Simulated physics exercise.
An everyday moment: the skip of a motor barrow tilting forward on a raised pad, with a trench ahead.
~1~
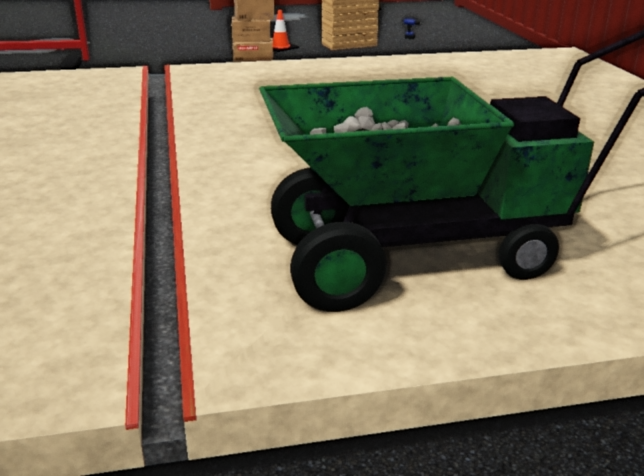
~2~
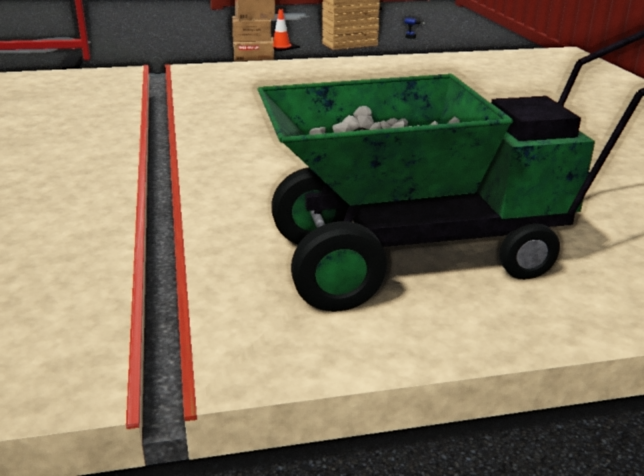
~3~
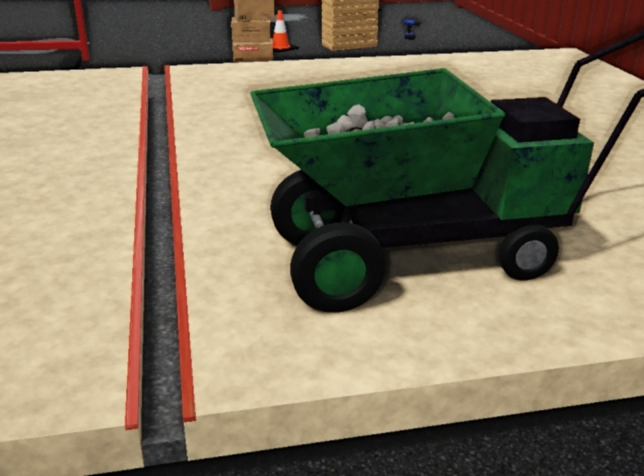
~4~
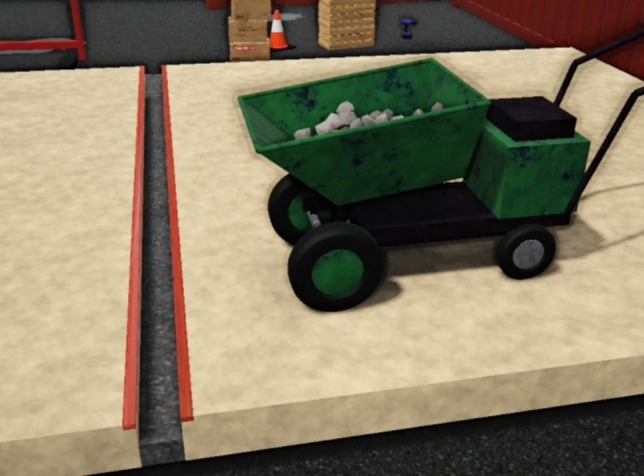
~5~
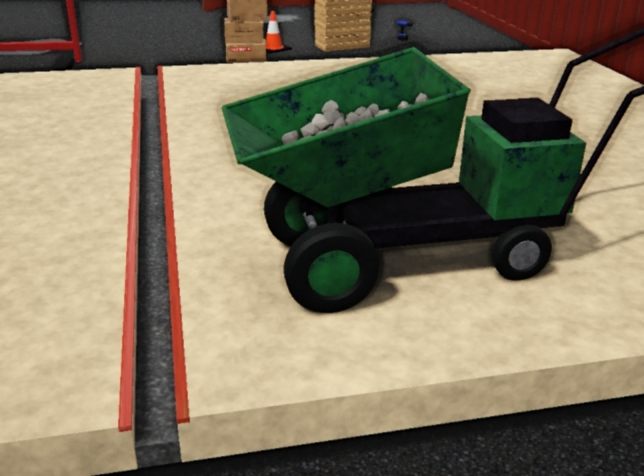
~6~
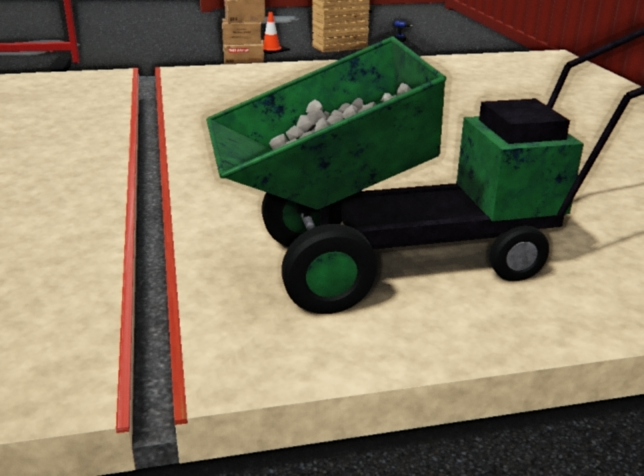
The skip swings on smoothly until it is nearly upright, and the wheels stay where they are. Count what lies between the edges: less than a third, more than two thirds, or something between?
Between the edges lies from one third to two thirds of the load.
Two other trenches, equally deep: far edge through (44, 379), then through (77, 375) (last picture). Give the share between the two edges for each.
First some 90, then 80 per cent.
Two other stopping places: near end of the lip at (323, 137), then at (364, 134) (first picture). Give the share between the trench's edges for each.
Roughly 40 per cent, and 20 per cent.
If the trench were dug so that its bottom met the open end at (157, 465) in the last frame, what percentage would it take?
Some 60 per cent.
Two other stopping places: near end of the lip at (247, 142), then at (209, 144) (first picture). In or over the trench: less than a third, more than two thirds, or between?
The first try: Under a third. The second: Under a third.
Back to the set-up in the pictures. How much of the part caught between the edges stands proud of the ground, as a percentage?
Near 40 %.
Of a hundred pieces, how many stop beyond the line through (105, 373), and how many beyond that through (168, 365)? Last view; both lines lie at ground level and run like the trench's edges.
In turn 10 and 60 in a hundred.
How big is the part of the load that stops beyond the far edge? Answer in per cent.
Some 20 per cent.
Just after the last frame, skip tipped steeply; every one in the skip.
A moment on, skip tipped right over; roughly two thirds in the skip; just a few short of the trench; roughly a third in or heaped over the trench; about a tenth beyond it.
Further on, skip tipped right over; roughly a third in the skip; about a tenth short of the trench; roughly half in or heaped over the trench; roughly a quarter beyond it.
When it is over, skip tipped right over; roughly a third in the skip; about a tenth short of the trench; roughly half in or heaped over the trench; roughly a quarter beyond it.
